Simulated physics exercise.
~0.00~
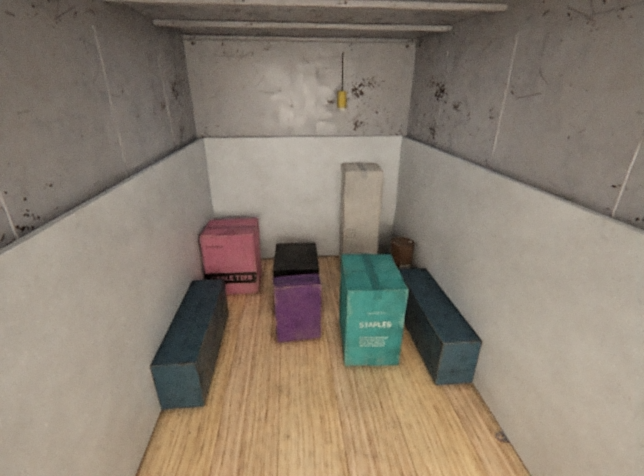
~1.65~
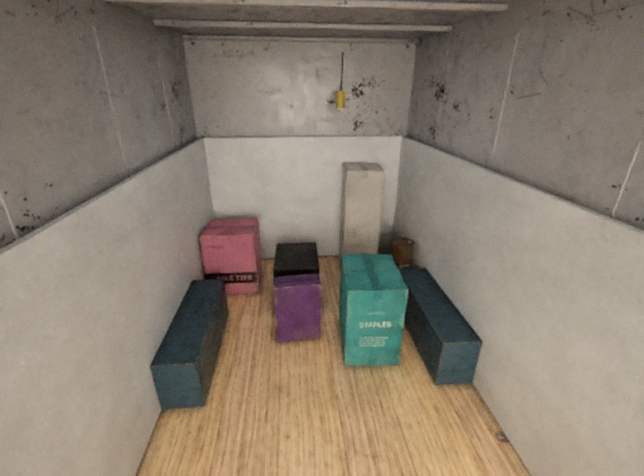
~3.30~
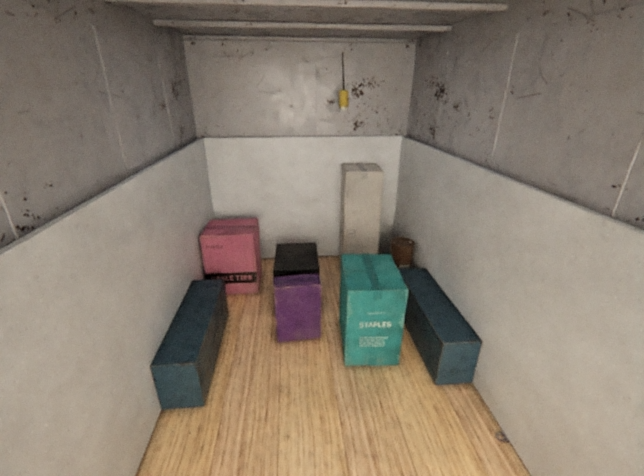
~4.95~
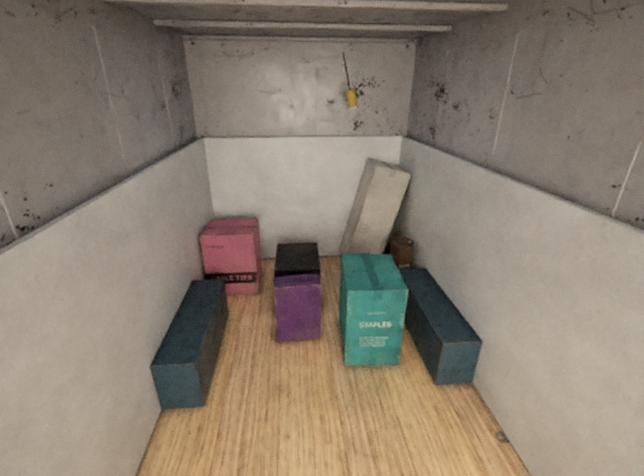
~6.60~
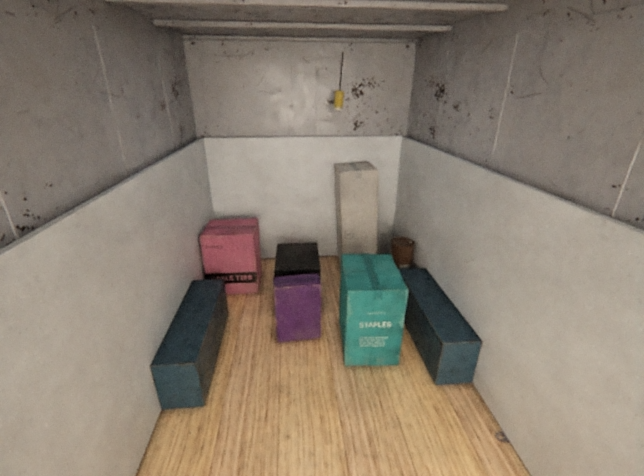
White box in a van's load bay tilting right, then rocking back nearly upright, slightly left, as the surrounding boxes stay put.
